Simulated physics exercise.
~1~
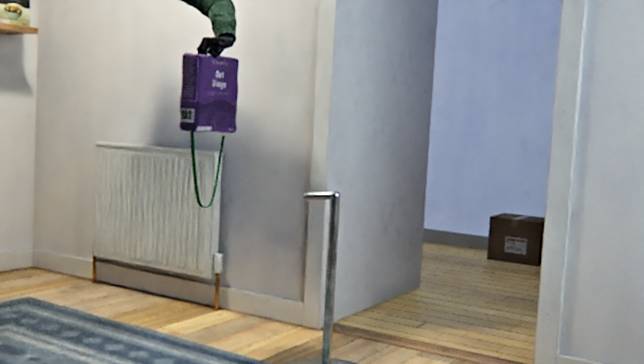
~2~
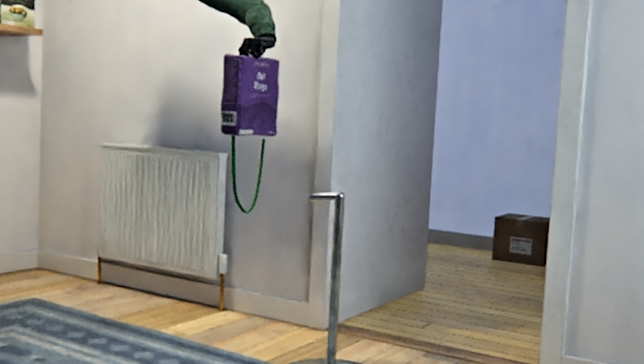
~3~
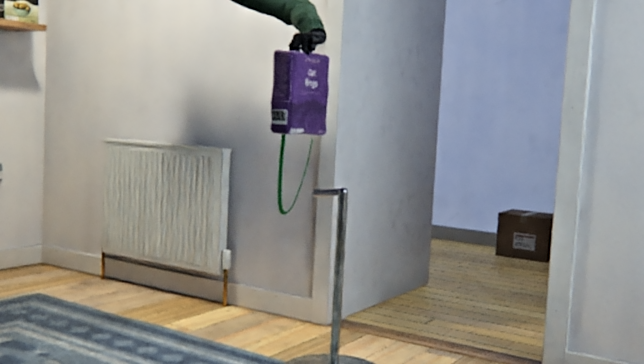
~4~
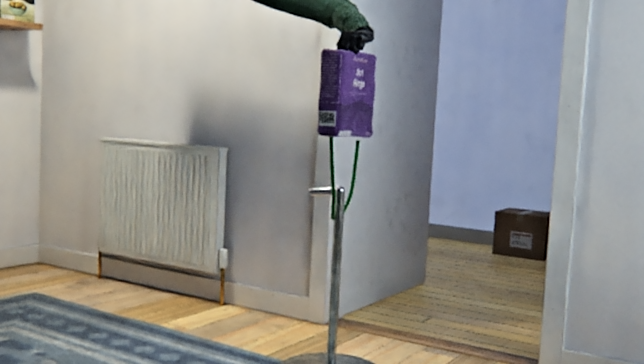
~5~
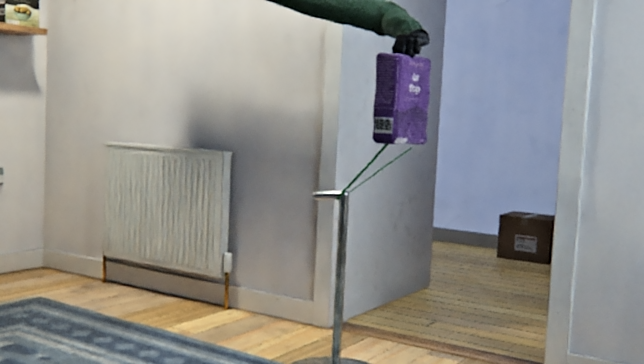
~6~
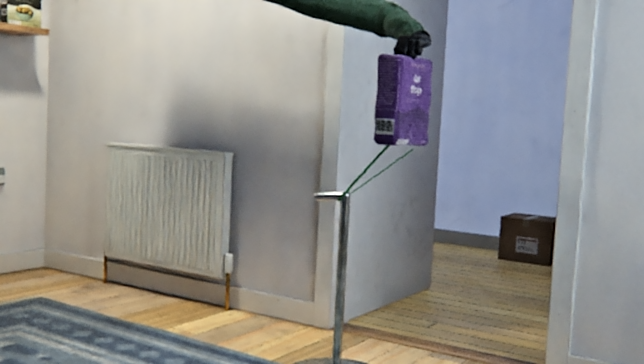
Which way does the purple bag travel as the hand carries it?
The purple bag travels to the right, going from above the radiator to just past the metal post.
